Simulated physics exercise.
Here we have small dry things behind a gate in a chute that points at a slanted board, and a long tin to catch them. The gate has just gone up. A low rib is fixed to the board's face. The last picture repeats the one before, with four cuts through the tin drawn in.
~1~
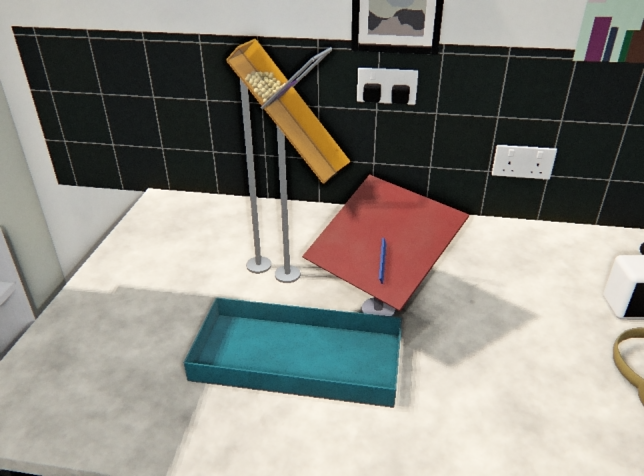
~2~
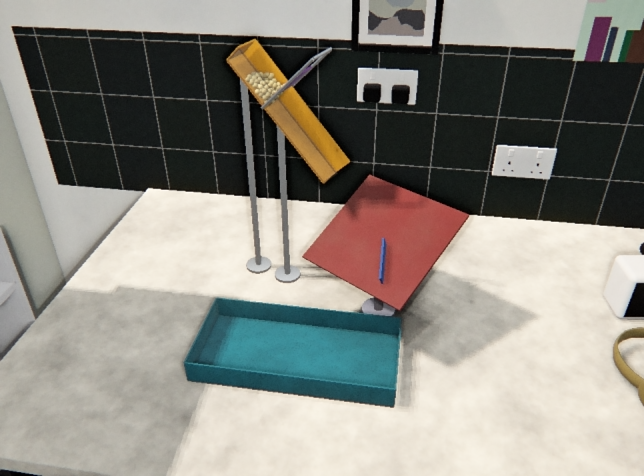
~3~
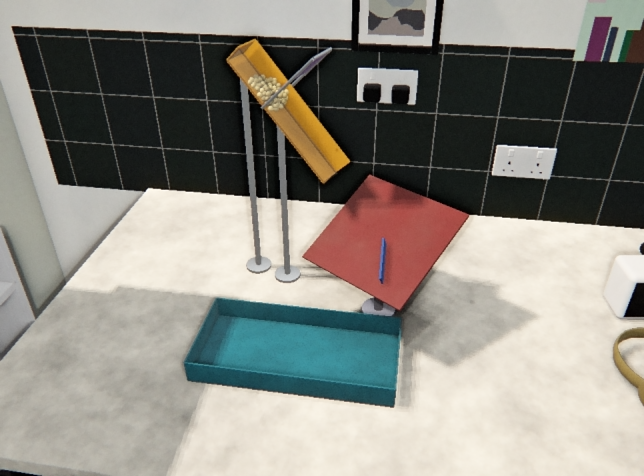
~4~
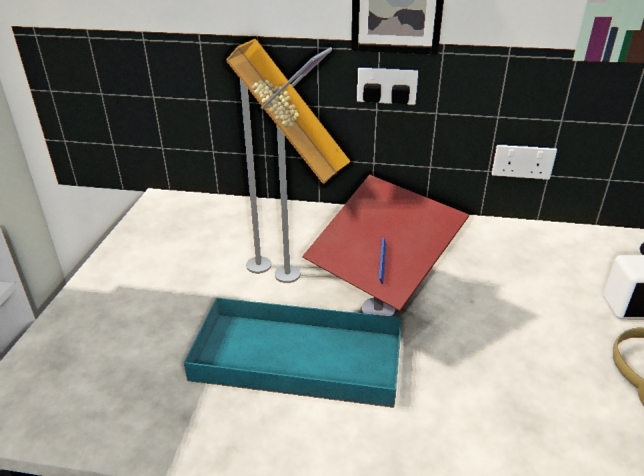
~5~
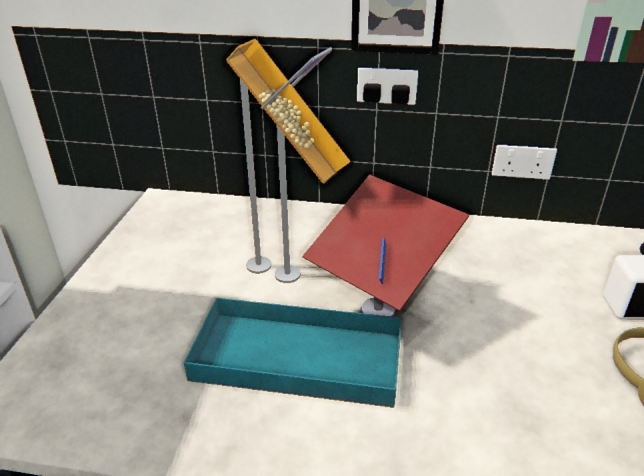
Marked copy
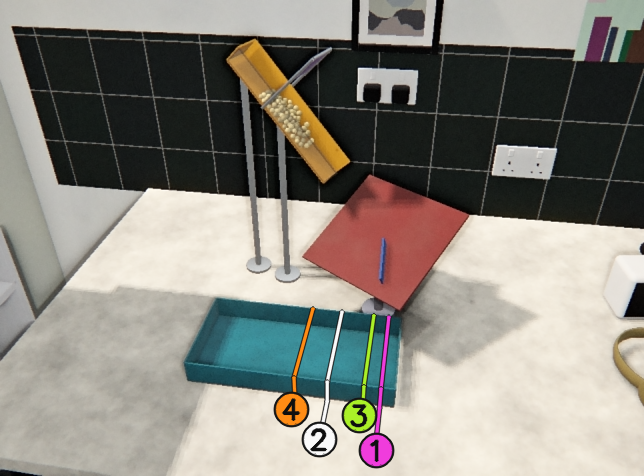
A yellow-orange chute slopes down to the right on two thin grey stands above a pale worktop, seen from slightly above against black wall tiles and white sockets. A tilted red board with a short blue rib stands right of centre, with an empty teal tin in front to the left. Small cream beans slide down the chute past a raised grey gate, spreading out, while the view stays still.
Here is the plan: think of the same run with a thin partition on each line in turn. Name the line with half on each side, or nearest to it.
It is 2.
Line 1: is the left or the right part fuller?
Left.
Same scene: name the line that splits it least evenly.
The answer is 1.
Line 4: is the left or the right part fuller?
Right.
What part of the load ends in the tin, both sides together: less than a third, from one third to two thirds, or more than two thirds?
It is more than two thirds.
On the marked copy, line 1 crosses the front rim at (381, 387); line 2 crosses the front rim at (327, 381); line 3 crosses the front rim at (364, 385); line 4 crosses the front rim at (294, 376).
With 1, of what is caught, all on the left of the divider, none on the right.
With 2, of what is caught, about a third on the left of the divider, about two thirds on the right.
With 3, of what is caught, most on the left of the divider, a small part on the right.
With 4, of what is caught, a small part on the left of the divider, most on the right.
